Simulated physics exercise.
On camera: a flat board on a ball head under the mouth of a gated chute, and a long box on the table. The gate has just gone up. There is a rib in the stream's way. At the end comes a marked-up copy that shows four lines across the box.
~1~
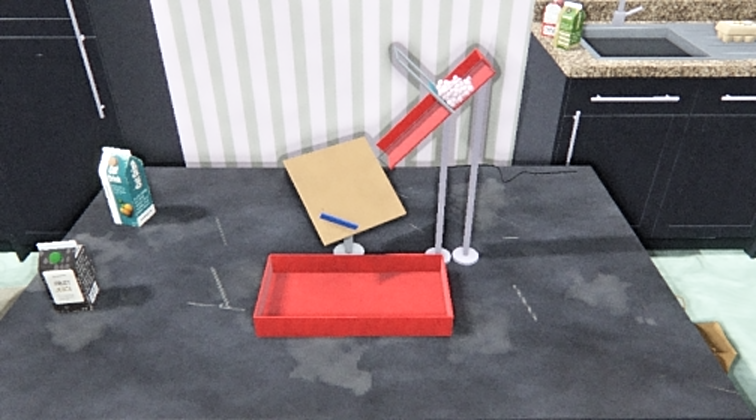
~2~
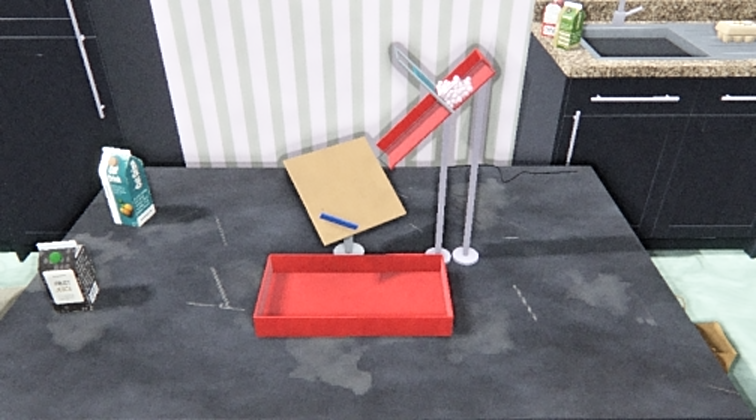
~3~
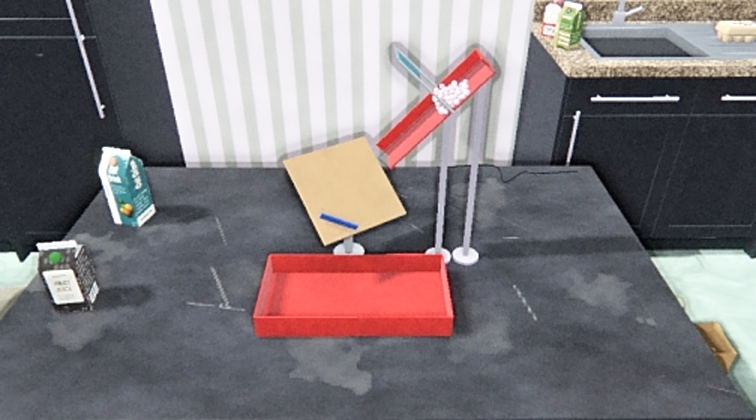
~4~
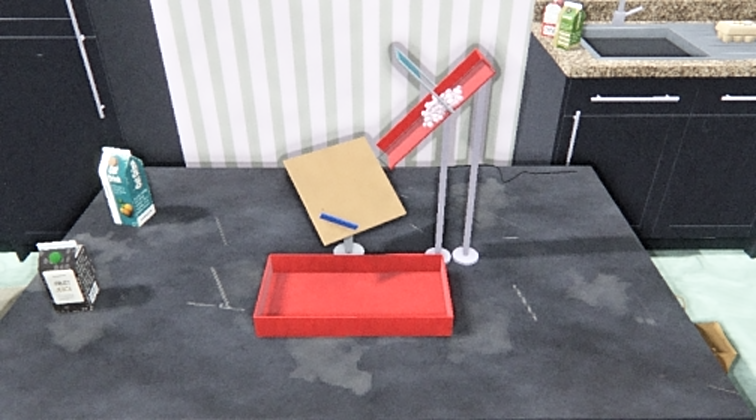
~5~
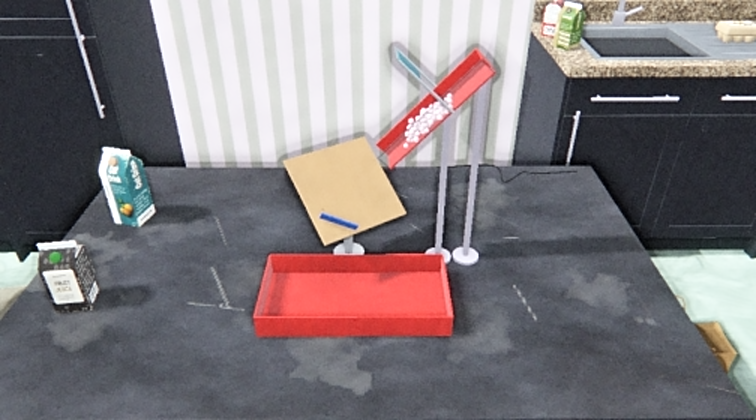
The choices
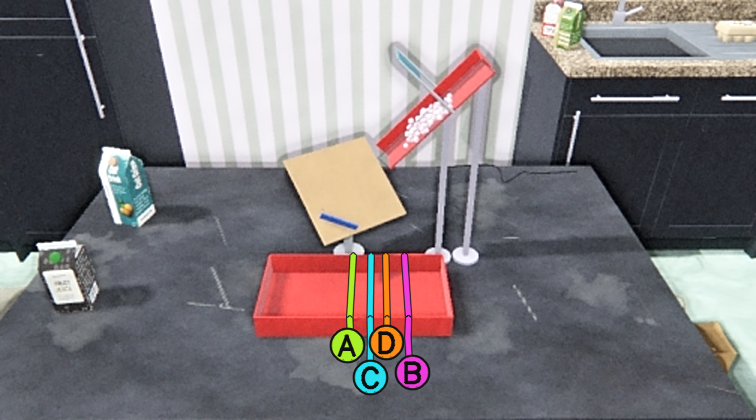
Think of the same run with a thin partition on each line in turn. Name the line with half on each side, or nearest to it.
Choose D.
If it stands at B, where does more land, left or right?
Left.
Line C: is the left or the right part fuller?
The right side.
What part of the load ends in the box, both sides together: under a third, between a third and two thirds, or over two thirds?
About that: Over two thirds.
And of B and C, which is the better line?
C it is.
On the marked copy, line A crosses the front rim at (349, 317); line B crosses the front rim at (408, 317); line C crosses the front rim at (370, 317); line D crosses the front rim at (387, 317).
For line A, of what is caught, about a quarter on the left of the divider, most on the right.
For line B, of what is caught, nearly all on the left of the divider, a small part on the right.
For line C, of what is caught, about a quarter on the left of the divider, most on the right.
For line D, of what is caught, about half on the left of the divider, about half on the right.
